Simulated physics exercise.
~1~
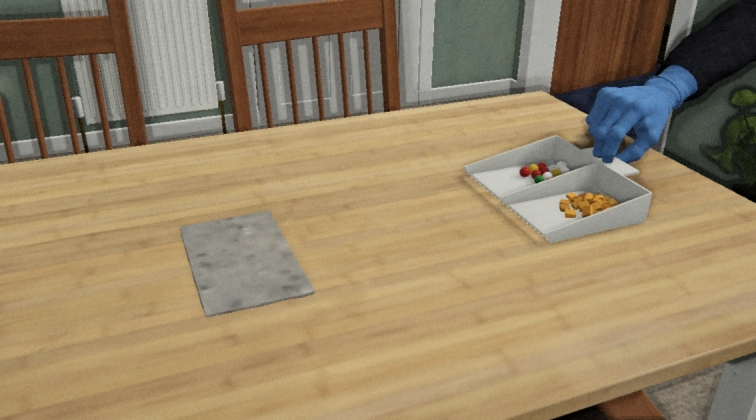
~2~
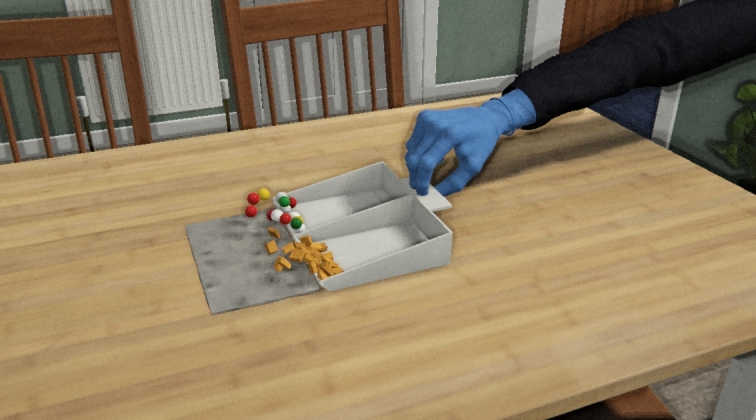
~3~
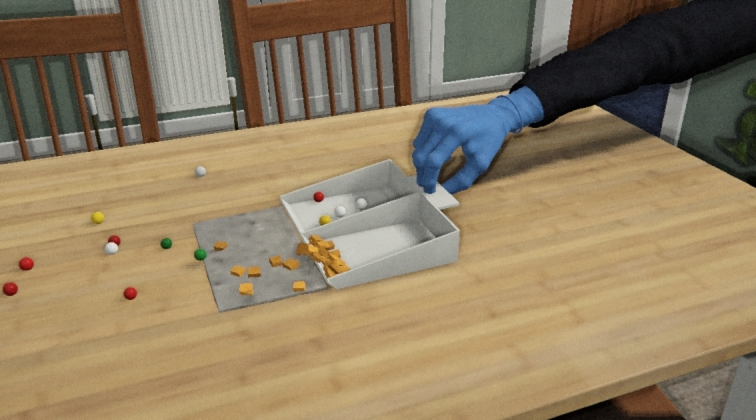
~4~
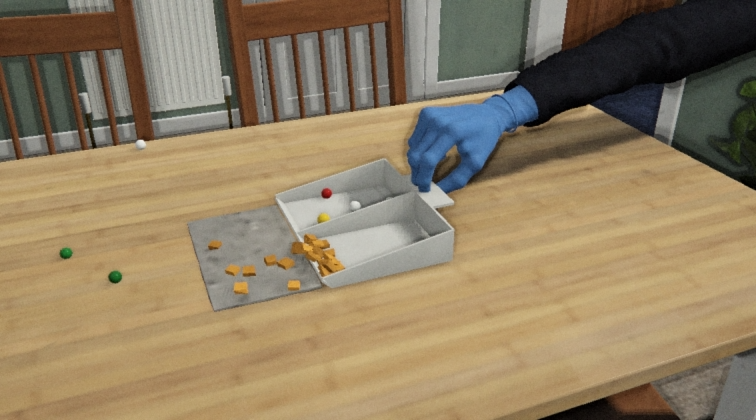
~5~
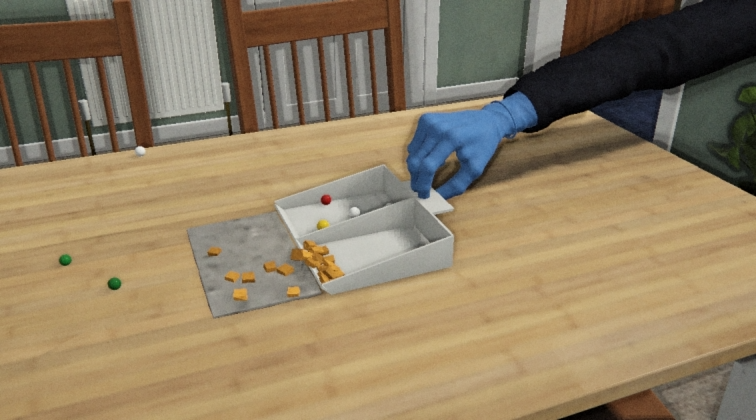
A shallow two-part tray, pushed by a blue-gloved hand, slides left across a wooden table toward a flat grey slab, carrying small colored balls in its farther section and orange chunks in its nearer one. It stops at the slab, and both batches spill forward over its low front edge. The balls scatter widely to the left across the table, while some orange pieces land on the slab. Several balls then roll out of view. At the end the hand still holds the motionless tray, with three balls and most of the orange chunks inside, and two green balls and a white one resting on the table.
